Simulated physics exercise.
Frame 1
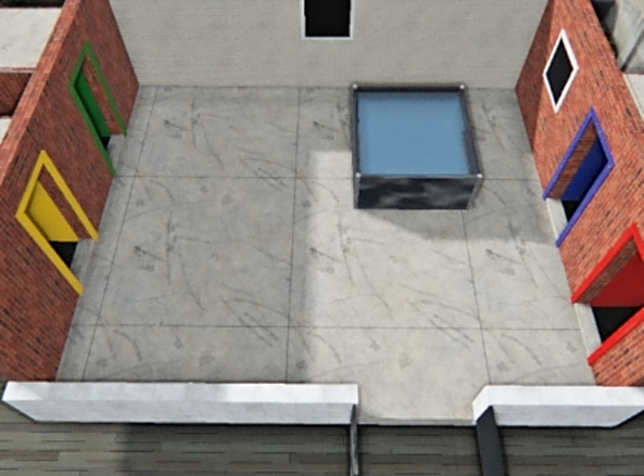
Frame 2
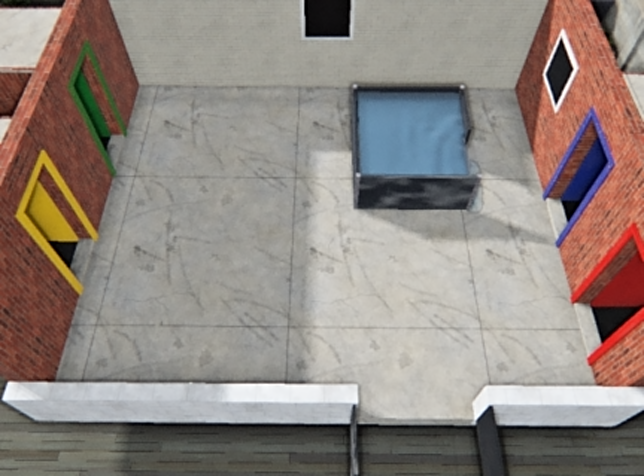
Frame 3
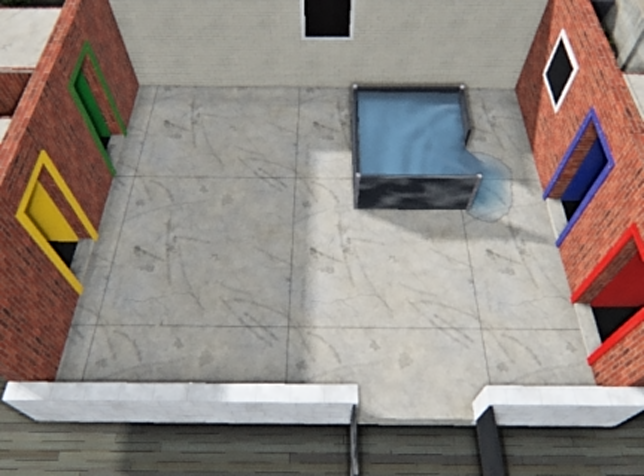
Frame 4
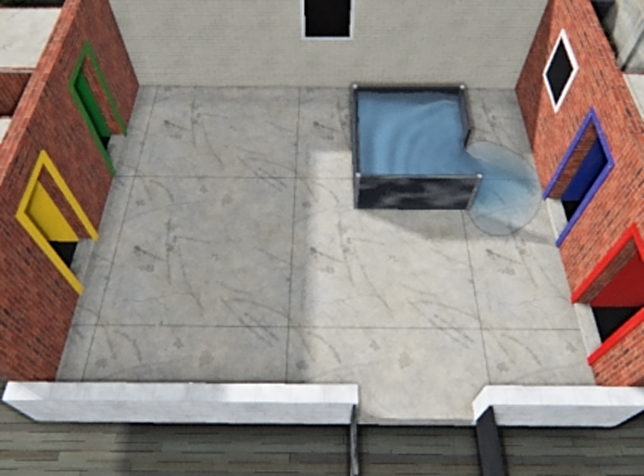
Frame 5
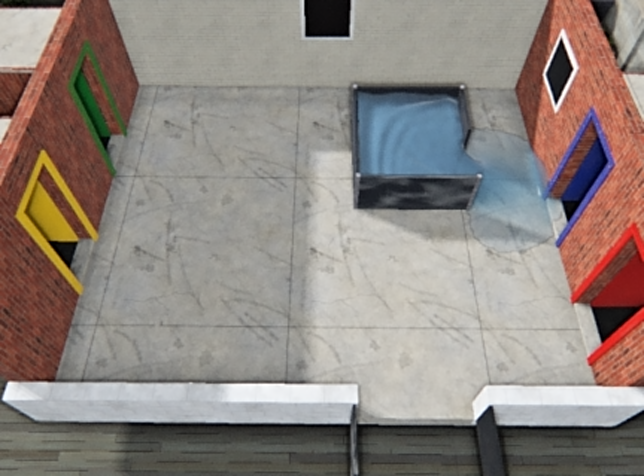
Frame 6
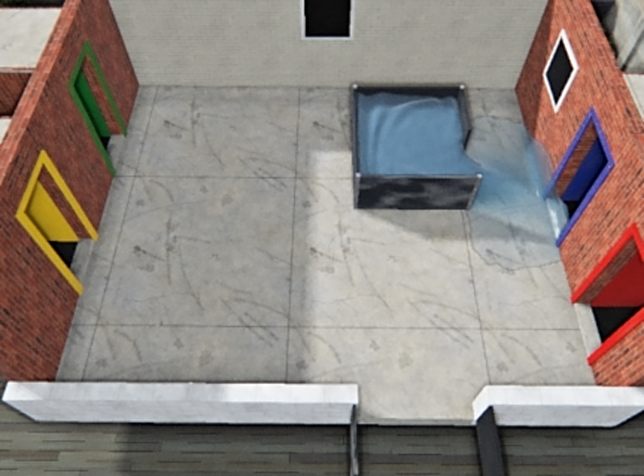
In a walled yard, water pours from a tank's right side and spreads rightward.
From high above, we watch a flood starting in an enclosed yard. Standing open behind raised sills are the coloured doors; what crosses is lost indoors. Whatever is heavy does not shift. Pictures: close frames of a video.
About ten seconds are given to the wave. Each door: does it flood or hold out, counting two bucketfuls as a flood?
The green door will pass two buckets at most; the yellow door will pass two buckets at most; the blue door will pass more than two buckets; the red door will pass more than two buckets.
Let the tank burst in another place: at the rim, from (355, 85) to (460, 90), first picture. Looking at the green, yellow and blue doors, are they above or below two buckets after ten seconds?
So, taking them in turn: Green door tops the limit, yellow door doesn't reach it, blue door doesn't reach it.
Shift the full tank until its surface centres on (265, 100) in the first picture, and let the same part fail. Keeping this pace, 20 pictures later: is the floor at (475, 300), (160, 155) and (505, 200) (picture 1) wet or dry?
Spot one is touched, spot two is not touched, spot three is touched.
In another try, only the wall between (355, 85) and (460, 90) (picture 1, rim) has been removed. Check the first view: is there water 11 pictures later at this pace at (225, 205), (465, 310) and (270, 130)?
The first spot is spared, the second spared and the third soaked.
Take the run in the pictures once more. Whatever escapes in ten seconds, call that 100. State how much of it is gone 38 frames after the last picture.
Roughly 85 per cent.
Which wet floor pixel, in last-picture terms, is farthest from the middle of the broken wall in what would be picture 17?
The front tops out at about (600, 403).
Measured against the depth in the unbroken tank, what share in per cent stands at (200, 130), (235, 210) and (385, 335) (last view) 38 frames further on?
In that order: 4, 0 and 4 per cent.
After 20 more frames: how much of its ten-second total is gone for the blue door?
It should be near 70 percent of the ten-second total.
A moment on, water covers 10 % of the floor; the green door not reached, the yellow door not reached, the blue door far over two buckets in, the red door wet at the sill, nothing in.
Next, water covers 20 % of the floor; the green door not reached, the yellow door not reached, the blue door far over two buckets in, the red door under two buckets in.
Then, water covers 35 % of the floor; the green door not reached, the yellow door not reached, the blue door far over two buckets in, the red door under two buckets in.
Later, water covers 65 % of the floor; the green door wet at the sill, nothing in, the yellow door not reached, the blue door far over two buckets in, the red door under two buckets in.
In the end, water covers 95 % of the floor; the green door wet at the sill, nothing in, the yellow door wet at the sill, nothing in, the blue door far over two buckets in, the red door over two buckets in.
